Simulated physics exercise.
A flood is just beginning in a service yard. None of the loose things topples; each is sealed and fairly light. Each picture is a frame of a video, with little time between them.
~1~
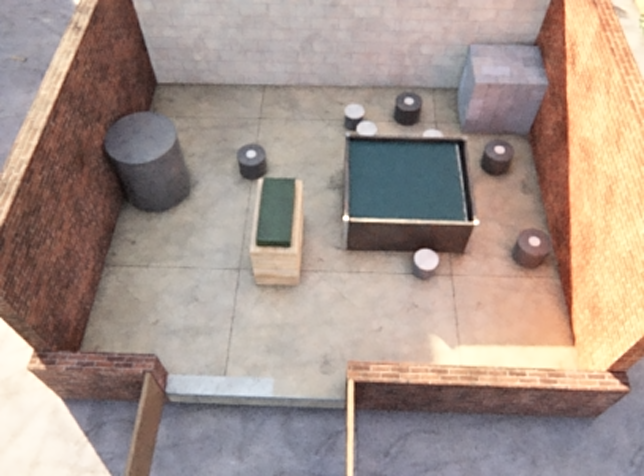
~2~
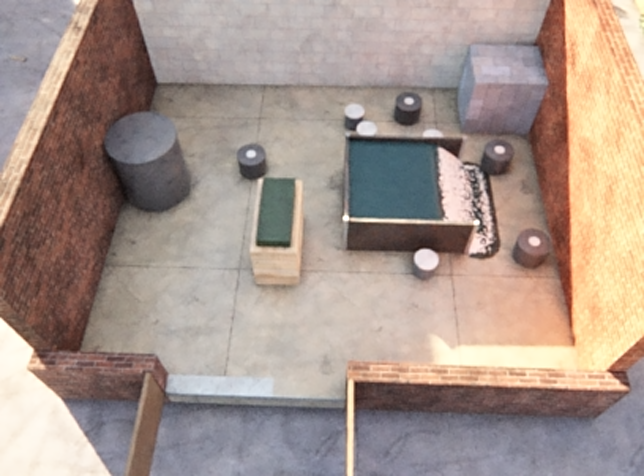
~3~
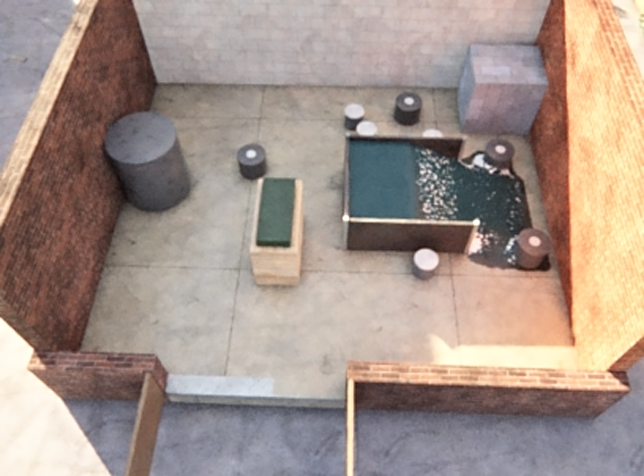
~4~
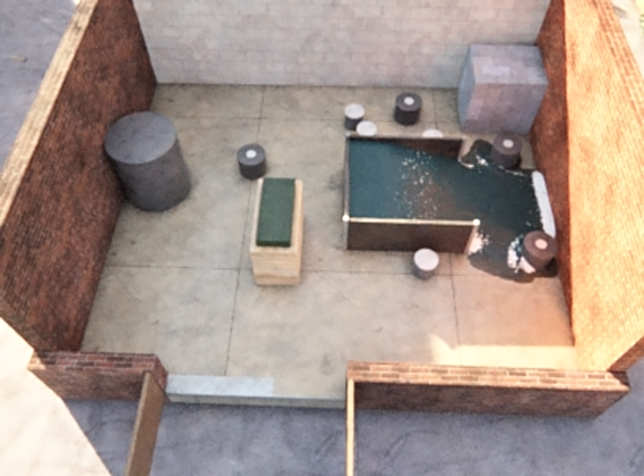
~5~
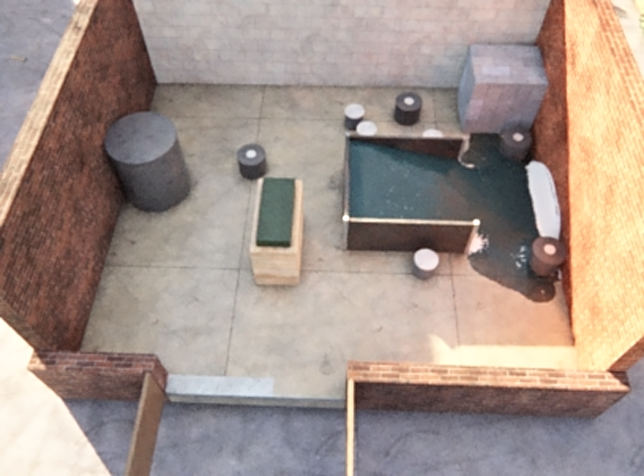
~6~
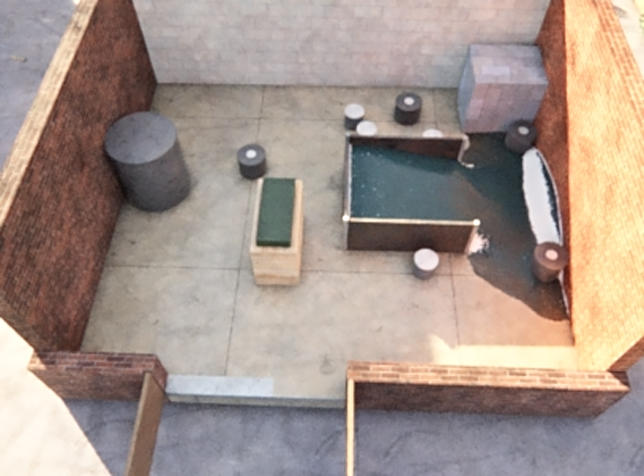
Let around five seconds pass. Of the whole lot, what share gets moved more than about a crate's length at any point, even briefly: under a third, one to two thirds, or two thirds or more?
That share hits two thirds or goes past it.
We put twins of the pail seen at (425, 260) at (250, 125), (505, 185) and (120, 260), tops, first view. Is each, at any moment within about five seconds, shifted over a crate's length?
The answers, in order, are displaced a stride, displaced a stride and remains nearby.
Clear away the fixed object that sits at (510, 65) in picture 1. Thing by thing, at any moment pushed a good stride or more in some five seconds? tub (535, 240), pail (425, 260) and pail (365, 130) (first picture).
Outcome, each in turn - passed the mark / never cleared it / never cleared it.
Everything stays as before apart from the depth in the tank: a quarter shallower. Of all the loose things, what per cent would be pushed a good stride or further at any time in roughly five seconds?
Share moved: Approx. 80 percent.
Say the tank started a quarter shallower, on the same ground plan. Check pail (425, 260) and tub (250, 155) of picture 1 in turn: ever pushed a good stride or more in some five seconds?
Lab note, in order: Stayed below that mark / stayed below that mark.
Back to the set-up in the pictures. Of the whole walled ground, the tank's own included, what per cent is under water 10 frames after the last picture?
That works out to about 30 in a hundred.
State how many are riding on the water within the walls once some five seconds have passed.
The count is 3.
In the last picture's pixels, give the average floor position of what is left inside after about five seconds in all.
The average lands at about (247, 161).
A moment on, 2 of 8 are well off their spots; 1 afloat.
Next, 3 of 8 are well off their spots; 1 afloat.
Later, 7 of 8 are well off their spots; 2 afloat.
In the end, 7 of 8 are well off their spots, and 7 have been at some point; 3 afloat.
